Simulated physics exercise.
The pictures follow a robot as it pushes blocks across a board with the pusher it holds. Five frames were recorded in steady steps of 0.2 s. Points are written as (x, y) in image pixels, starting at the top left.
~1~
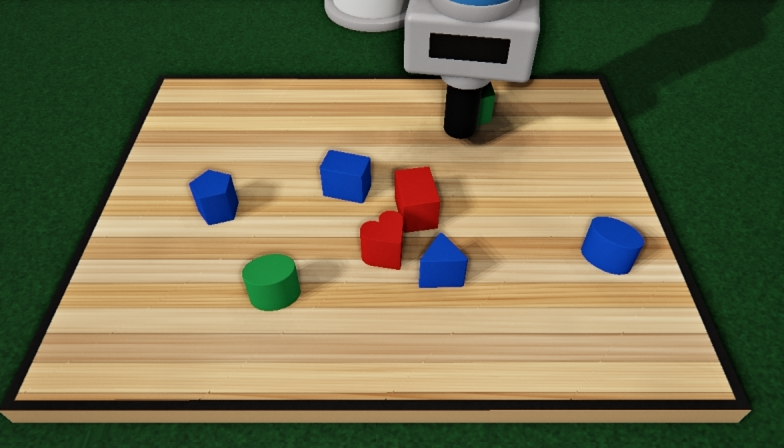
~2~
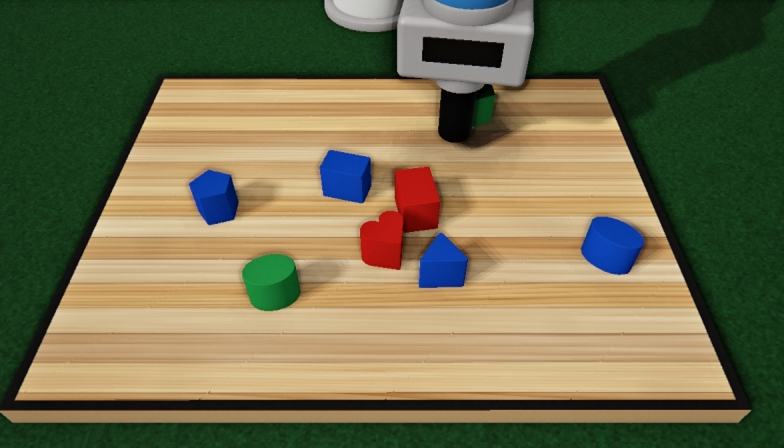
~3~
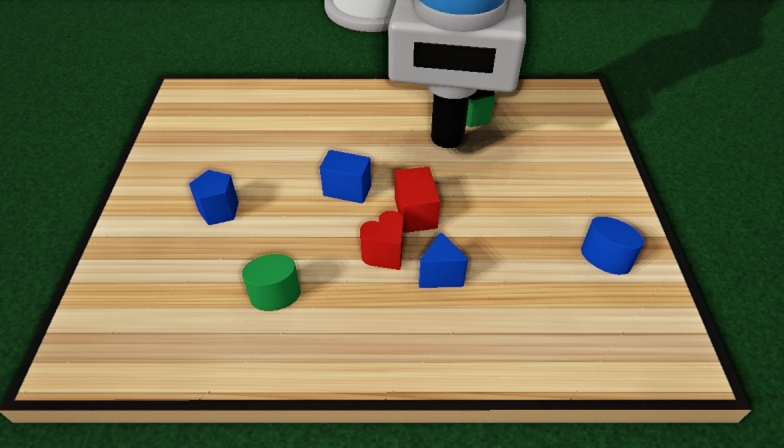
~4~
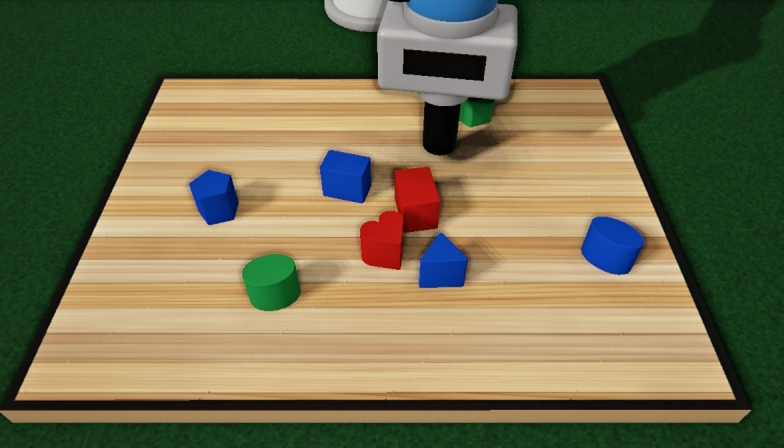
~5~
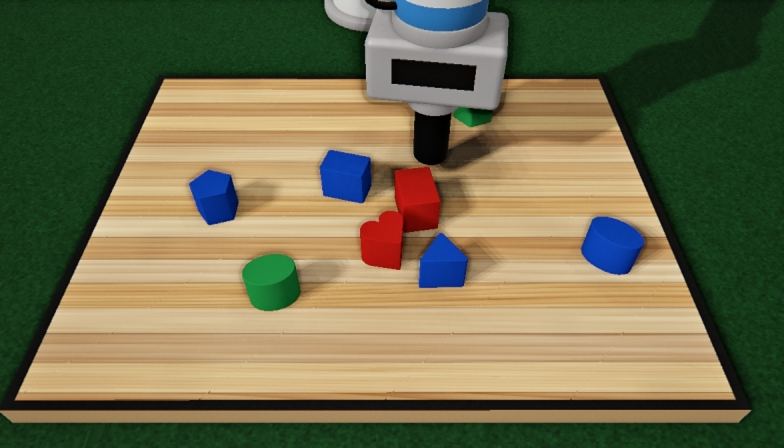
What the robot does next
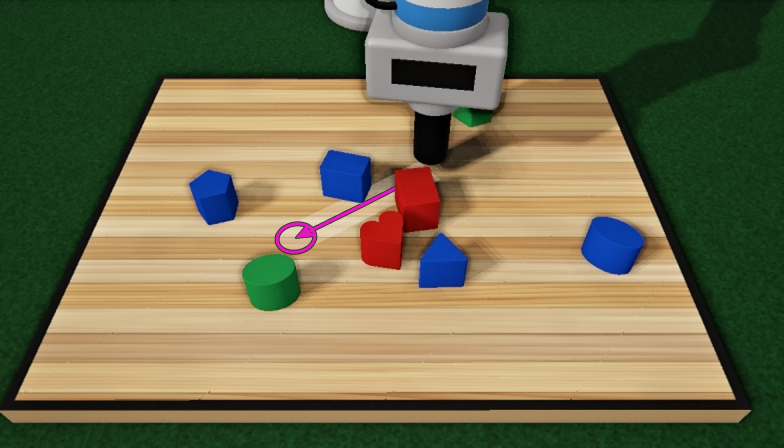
On a wooden board over a green surface, blue, red and green blocks lie scattered, with a robot arm's black-tipped pusher at the far edge beside a green block. The pusher slides slowly toward the viewer and slightly left, drawing nearer the red block, while all the blocks stay still.
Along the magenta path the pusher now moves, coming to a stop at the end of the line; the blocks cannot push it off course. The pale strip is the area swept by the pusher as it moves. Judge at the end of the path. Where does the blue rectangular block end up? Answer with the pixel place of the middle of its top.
The blue rectangular block ends near (314, 166).
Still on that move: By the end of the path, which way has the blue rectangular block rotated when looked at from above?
Viewed from above, clockwise.
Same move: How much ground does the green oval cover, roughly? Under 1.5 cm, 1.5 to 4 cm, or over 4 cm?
It's set to move under 1.5 cm.
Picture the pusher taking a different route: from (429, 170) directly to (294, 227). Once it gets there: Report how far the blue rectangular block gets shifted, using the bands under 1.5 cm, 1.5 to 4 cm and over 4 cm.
It goes a long way, over 4 cm.
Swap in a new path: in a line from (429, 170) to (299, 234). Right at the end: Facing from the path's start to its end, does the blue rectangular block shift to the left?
I expect not.
The line goes in a line from (429, 170) to (296, 238).
On the path given first. One third of the way, pusher at (388, 177); red rectangular block at (413, 190), turned 20° anticlockwise.
Two thirds of the way, pusher at (343, 199); blue rectangular block at (315, 166), turned 35° clockwise; red rectangular block at (412, 190), turned 25° anticlockwise.
At the end, pusher at (293, 223); green oval unmoved; blue rectangular block at (314, 166), turned 40° clockwise; red heart-shaped block unmoved; red rectangular block at (412, 190), turned 25° anticlockwise.
